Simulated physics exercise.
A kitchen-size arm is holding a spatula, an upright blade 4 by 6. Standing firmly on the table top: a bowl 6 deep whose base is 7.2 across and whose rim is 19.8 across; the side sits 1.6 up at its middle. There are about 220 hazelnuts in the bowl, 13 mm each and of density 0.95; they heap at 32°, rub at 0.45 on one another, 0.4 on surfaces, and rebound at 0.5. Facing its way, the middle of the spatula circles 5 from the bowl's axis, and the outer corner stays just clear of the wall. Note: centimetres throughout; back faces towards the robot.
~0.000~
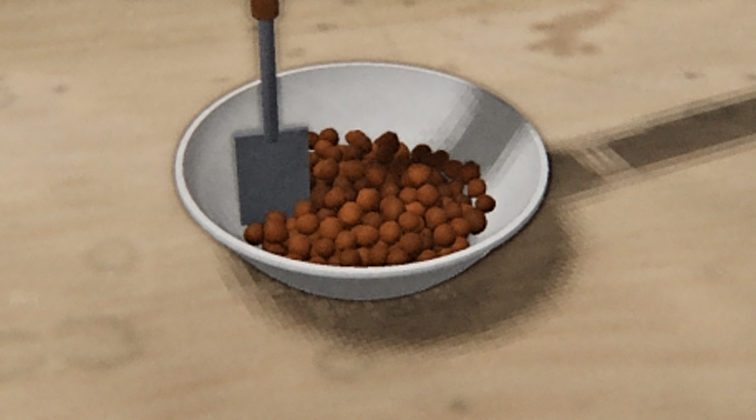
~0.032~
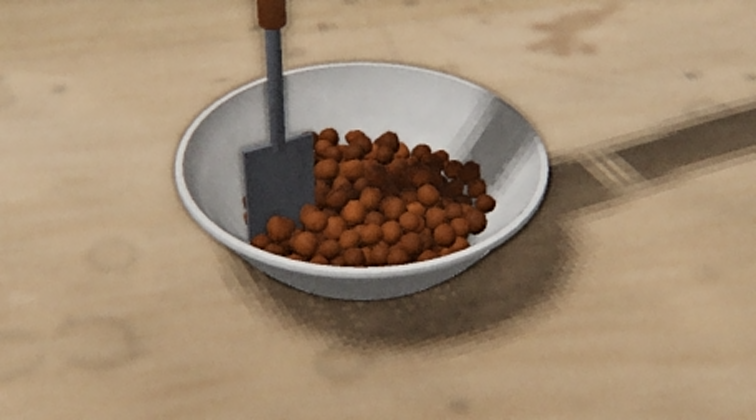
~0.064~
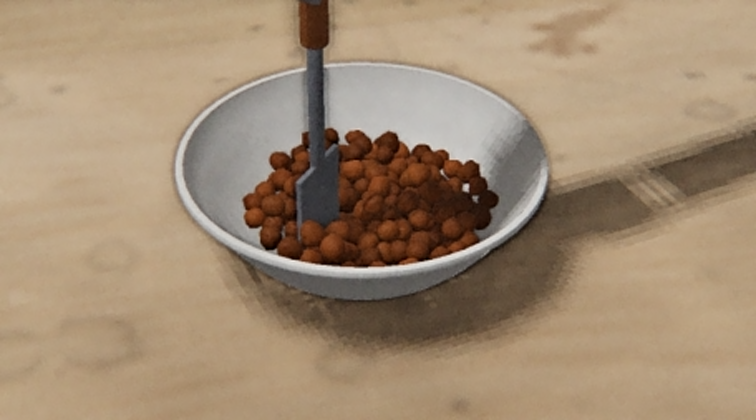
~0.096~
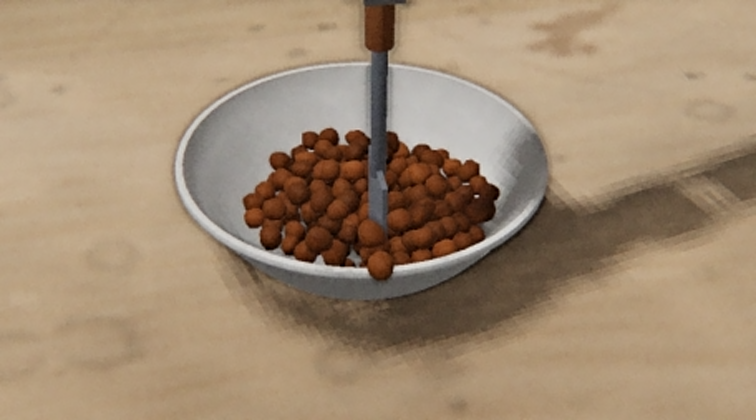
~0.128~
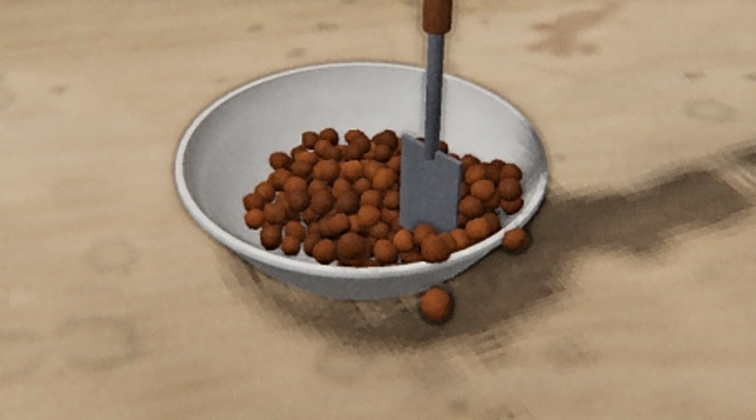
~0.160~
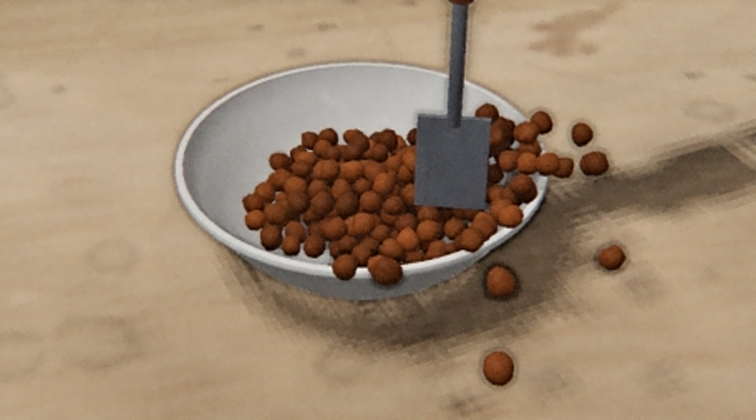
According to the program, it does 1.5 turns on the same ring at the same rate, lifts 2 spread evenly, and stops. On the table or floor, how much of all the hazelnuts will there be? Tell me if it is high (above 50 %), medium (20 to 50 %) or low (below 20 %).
It is medium, 20 to 50 %.
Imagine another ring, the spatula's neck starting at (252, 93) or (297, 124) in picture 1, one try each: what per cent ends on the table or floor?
Close to 15 and 30 in a hundred.
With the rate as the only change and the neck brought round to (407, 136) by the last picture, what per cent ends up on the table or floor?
Roughly 15 per cent.
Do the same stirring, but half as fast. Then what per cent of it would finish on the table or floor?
5 %.
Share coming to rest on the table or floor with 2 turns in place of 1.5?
That would give some 35 percent.
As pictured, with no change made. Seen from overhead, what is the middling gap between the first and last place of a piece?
Around 5 centimetres.
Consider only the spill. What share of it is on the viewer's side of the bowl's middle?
About 40 per cent.
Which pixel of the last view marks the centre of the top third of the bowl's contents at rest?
(337, 220).
After 0.28 s, 303° round, highest piece 15 above the table; 169 in the bowl, 14 on the table or floor, 34 in flight or on the tool.
After 0.41 s, 86° round, highest piece 10 above the table; 153 in the bowl, 46 on the table or floor, 18 in flight or on the tool.
After 0.67 s, 180° round, highest piece 4 above the table; 145 in the bowl, 72 on the table or floor.
After 1.37 s, 180° round, highest piece 3 above the table; 145 in the bowl, 72 on the table or floor.
In the end, 145 in the bowl, 72 on the table or floor. That is 33 % on the table or floor.
